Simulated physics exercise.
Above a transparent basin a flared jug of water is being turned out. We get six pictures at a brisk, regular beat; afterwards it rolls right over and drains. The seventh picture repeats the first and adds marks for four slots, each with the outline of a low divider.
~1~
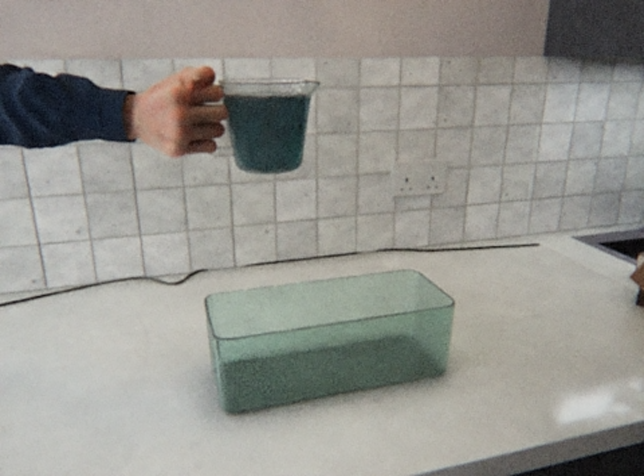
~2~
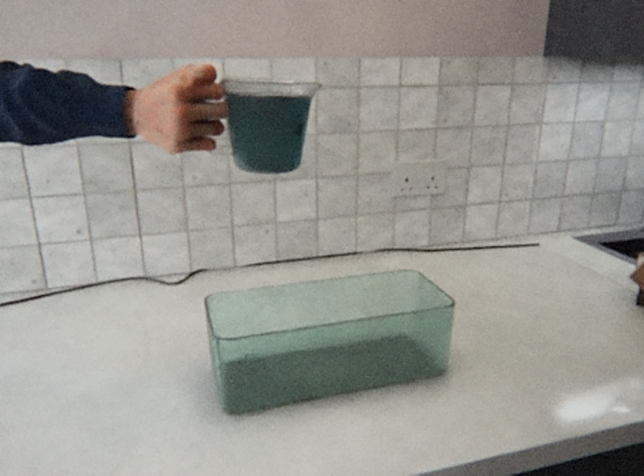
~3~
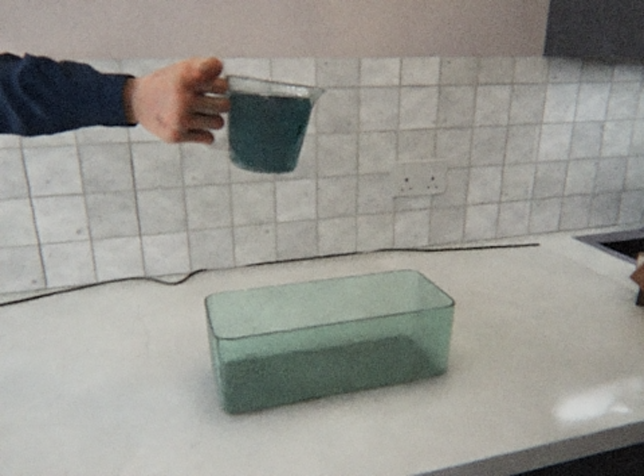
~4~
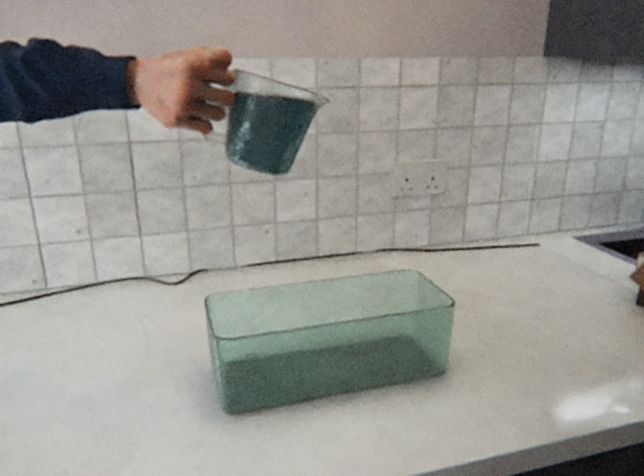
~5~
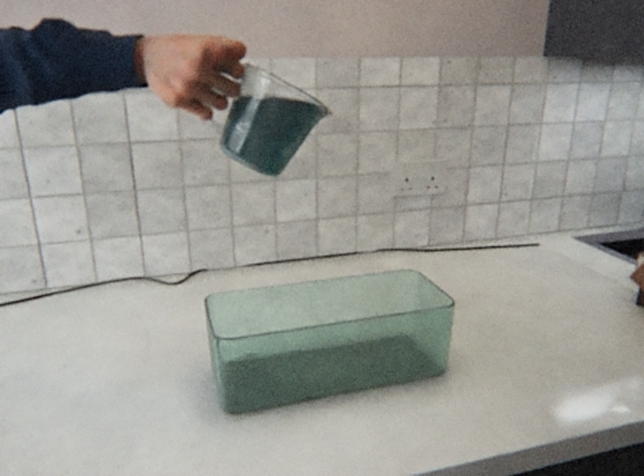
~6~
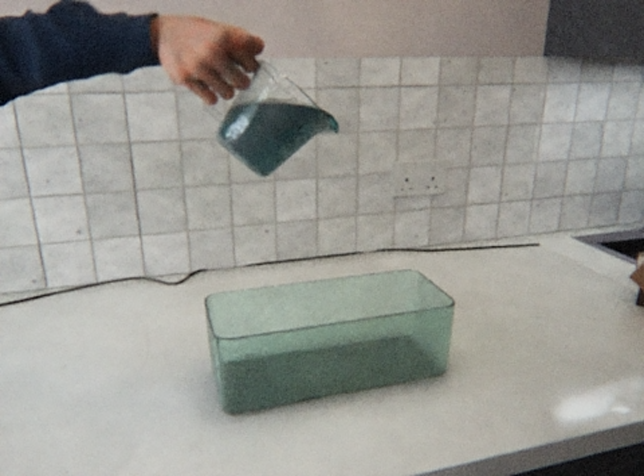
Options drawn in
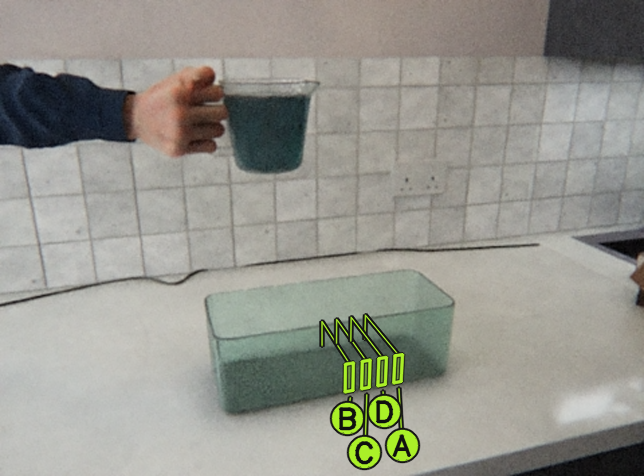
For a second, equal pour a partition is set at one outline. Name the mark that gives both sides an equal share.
A.
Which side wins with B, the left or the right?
The right side.
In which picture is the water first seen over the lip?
In picture 6.
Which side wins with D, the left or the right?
More ends on the right.
On the marked copy, A at (398, 388); B at (350, 397); C at (366, 394); D at (383, 391).
For slot A, about 53 % ends left of the wall and 41 % right of it; 6 % is lost outside.
For slot B, about 8 % ends left of the wall and 86 % right of it; 7 % is lost outside.
For slot C, about 9 % ends left of the wall and 84 % right of it; 7 % is lost outside.
For slot D, about 14 % ends left of the wall and 81 % right of it; 6 % is lost outside.
